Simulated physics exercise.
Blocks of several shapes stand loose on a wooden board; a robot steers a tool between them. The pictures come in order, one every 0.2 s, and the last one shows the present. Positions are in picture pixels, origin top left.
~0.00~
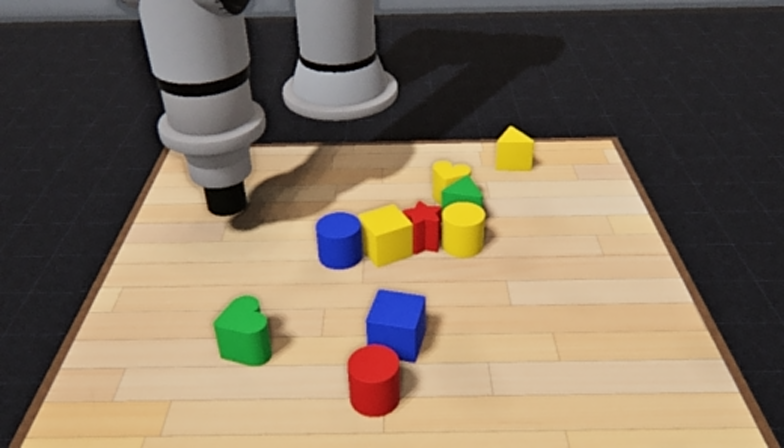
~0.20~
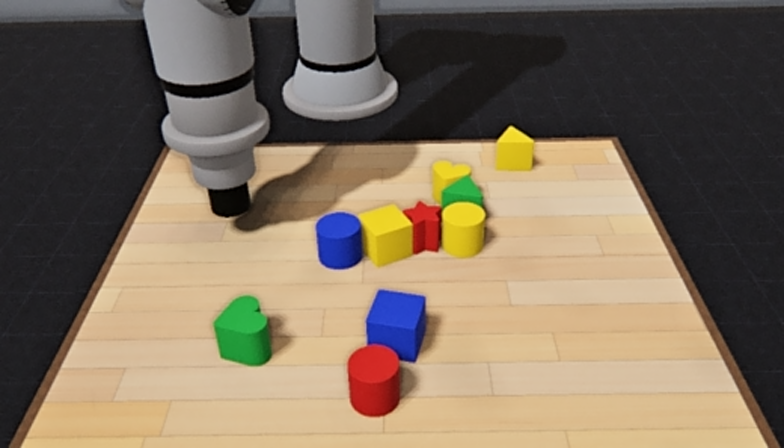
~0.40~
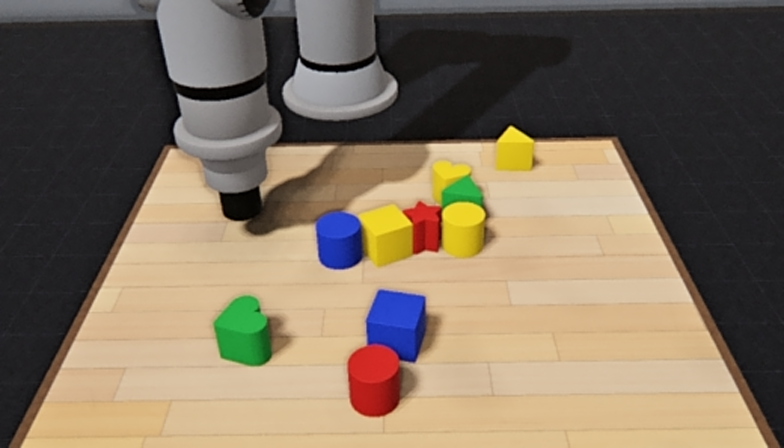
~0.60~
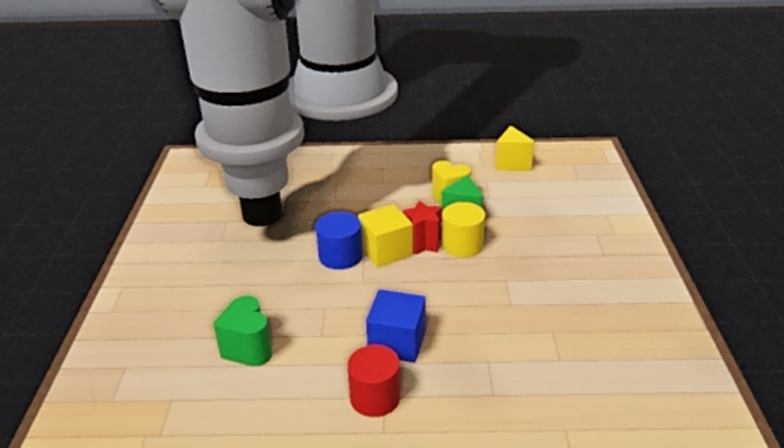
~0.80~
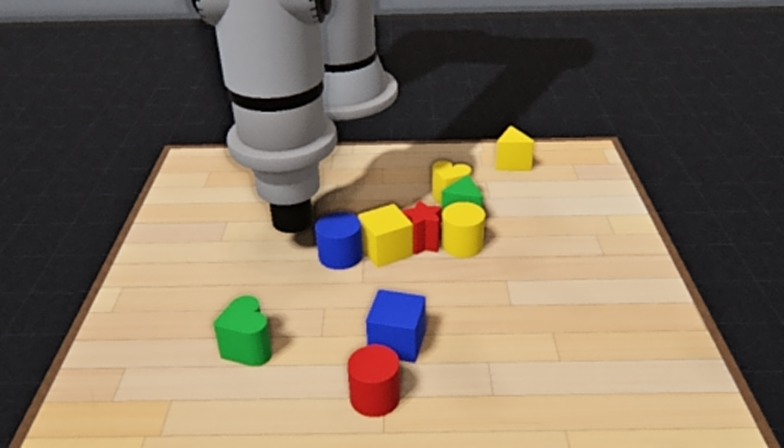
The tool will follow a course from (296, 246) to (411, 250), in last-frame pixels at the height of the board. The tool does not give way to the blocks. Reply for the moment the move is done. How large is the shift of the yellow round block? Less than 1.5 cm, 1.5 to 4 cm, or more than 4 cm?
The displacement of the yellow round block is above 4 cm.
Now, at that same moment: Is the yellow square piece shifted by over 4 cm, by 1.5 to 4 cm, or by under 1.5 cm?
The best fit is over 4 cm.
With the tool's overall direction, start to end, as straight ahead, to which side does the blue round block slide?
Side: Right.
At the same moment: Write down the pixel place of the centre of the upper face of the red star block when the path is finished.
Around (474, 208).
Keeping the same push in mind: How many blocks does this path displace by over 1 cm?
The way I see it, the answer is three or more.
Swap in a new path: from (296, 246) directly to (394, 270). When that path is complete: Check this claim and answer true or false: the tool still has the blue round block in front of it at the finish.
My answer: True.
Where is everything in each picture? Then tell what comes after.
The first picture shows tip of the tool (228, 206), middles of tops, blue round block (338, 224), yellow square piece (385, 219), red star block (423, 212), yellow round block (464, 213).
The second picture shows tool (231, 207), nothing pushed.
The third picture shows tool (243, 211), nothing pushed.
The fourth picture shows tool (263, 216), nothing pushed.
The fifth picture shows tool (293, 222), blue round block (338, 224), yellow square piece (385, 219), red star block (423, 212), yellow round block (464, 213).
The first path, step by step. One third of the way, tool (334, 224); blue round block (363, 233); yellow square piece (401, 219); red star block (435, 209); yellow round block (471, 212).
Two thirds of the way, tool (373, 225); blue round block (379, 242); yellow square piece (420, 222); red star block (449, 207); yellow round block (485, 210).
At the end, tool (411, 226); blue round block (385, 244); yellow square piece (455, 229), turned 25° clockwise; red star block (474, 208), turned 45° anticlockwise; yellow round block (515, 204).
